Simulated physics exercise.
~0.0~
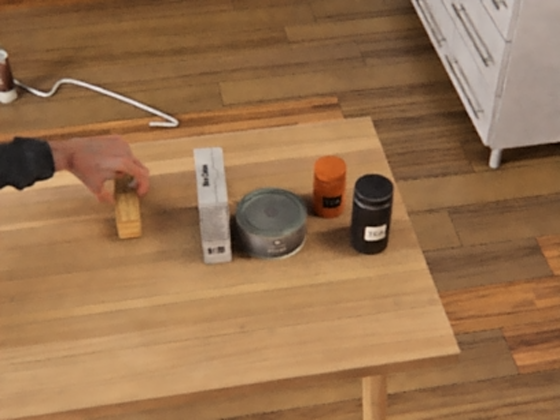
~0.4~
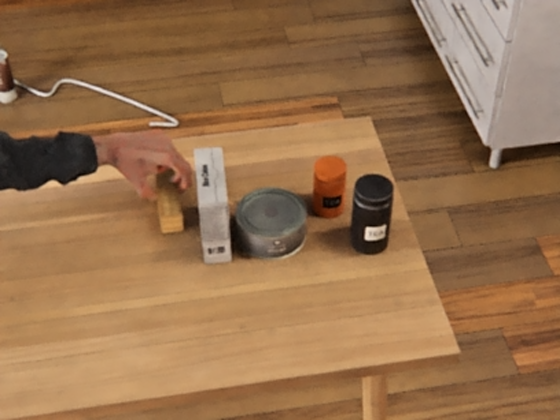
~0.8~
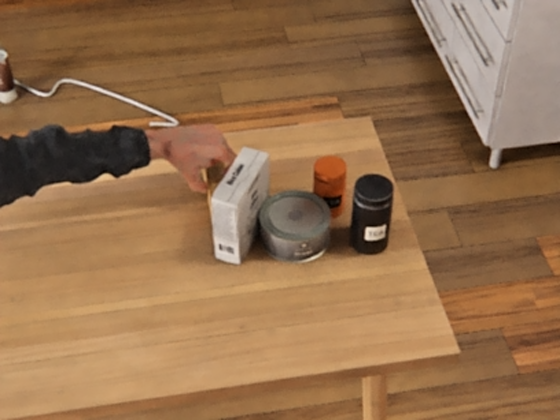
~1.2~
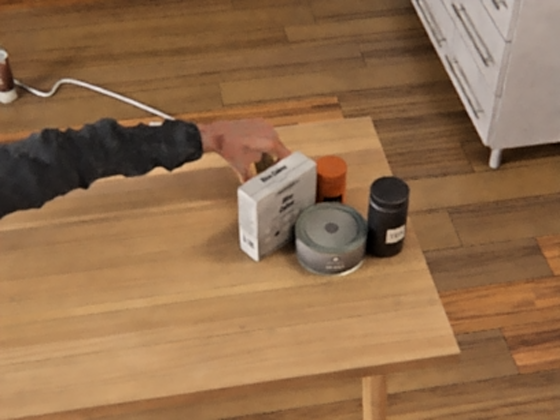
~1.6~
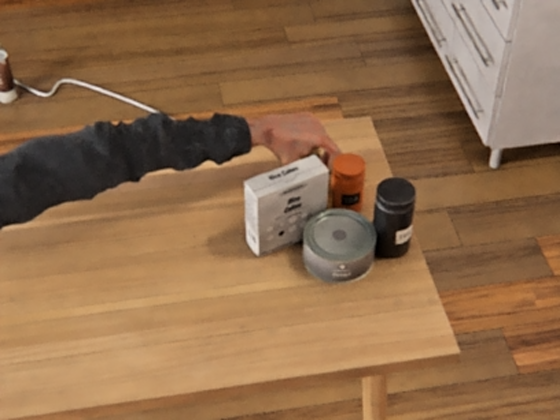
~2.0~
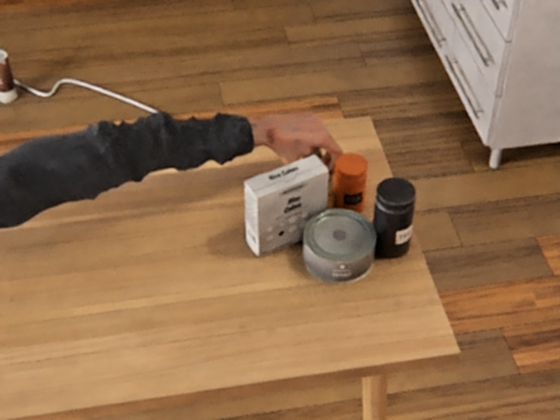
A hand slides a wooden block rightward, pushing four containers closer together, all staying on the table.
